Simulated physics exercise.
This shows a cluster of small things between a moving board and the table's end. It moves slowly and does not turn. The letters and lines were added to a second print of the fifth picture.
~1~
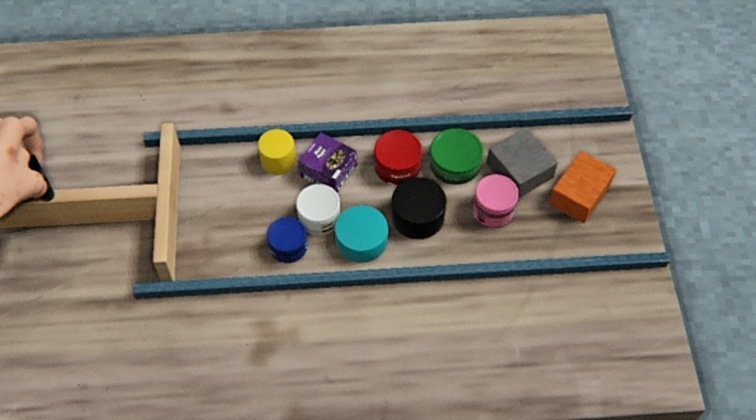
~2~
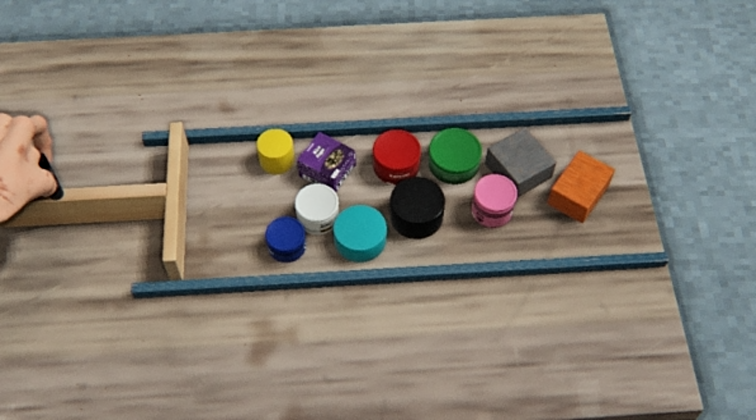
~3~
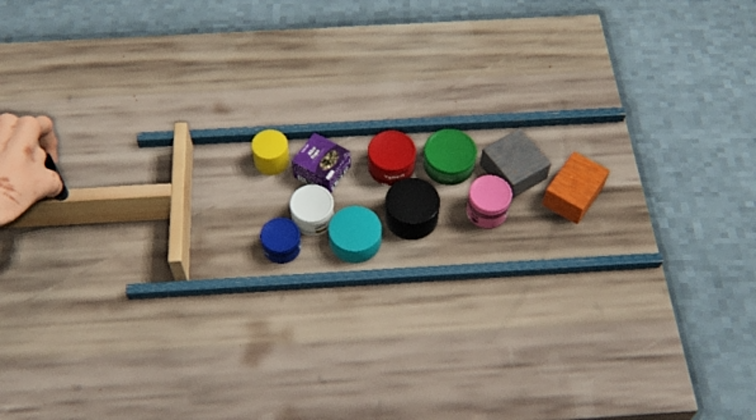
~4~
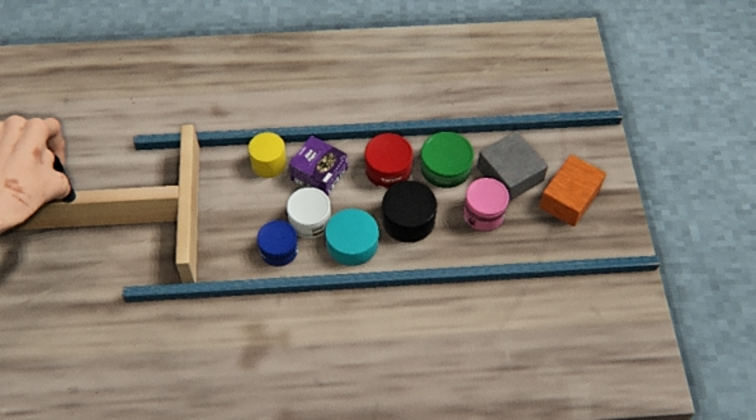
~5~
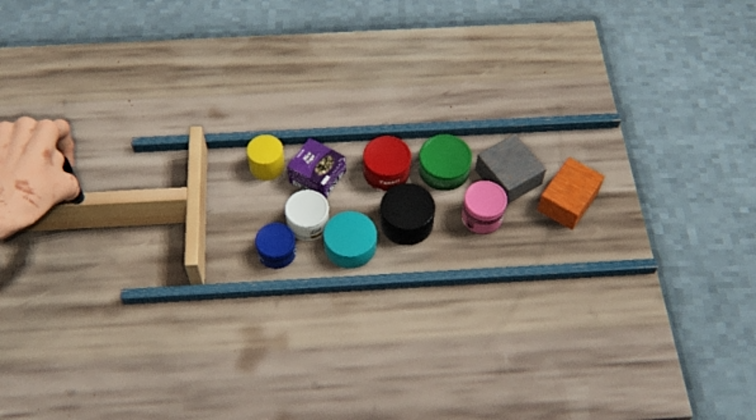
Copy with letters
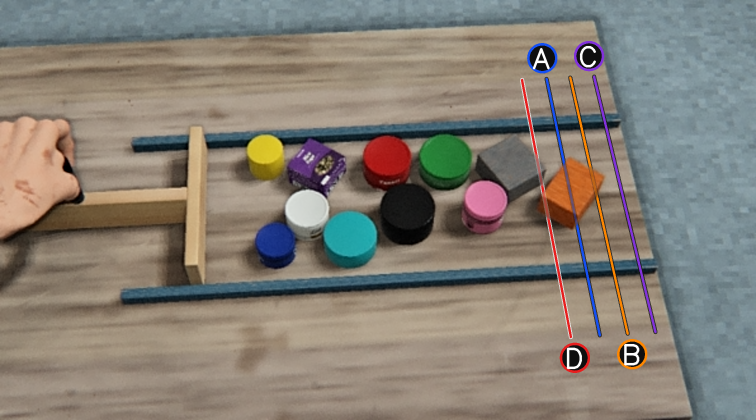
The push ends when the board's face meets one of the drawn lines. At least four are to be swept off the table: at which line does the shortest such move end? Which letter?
Up to line D.
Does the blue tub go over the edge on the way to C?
By then, yes.
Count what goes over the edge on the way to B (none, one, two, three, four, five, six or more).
In all, six or more.
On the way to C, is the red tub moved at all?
Yes.
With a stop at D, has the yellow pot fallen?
No.
On the copy, A at (571, 197); B at (597, 195); C at (622, 194); D at (545, 198).
On D. First, board (322, 186); blue tub (351, 258); turquoise pot (396, 249).
Then, board (450, 179); orange block (621, 216); grey block (587, 184).
Finally, board (545, 174); grey block over the edge; orange block over the edge; four fallen.
By contrast, A drops five, but is farther than needed; B drops eight, but is farther than needed; C drops eleven, but is farther than needed.
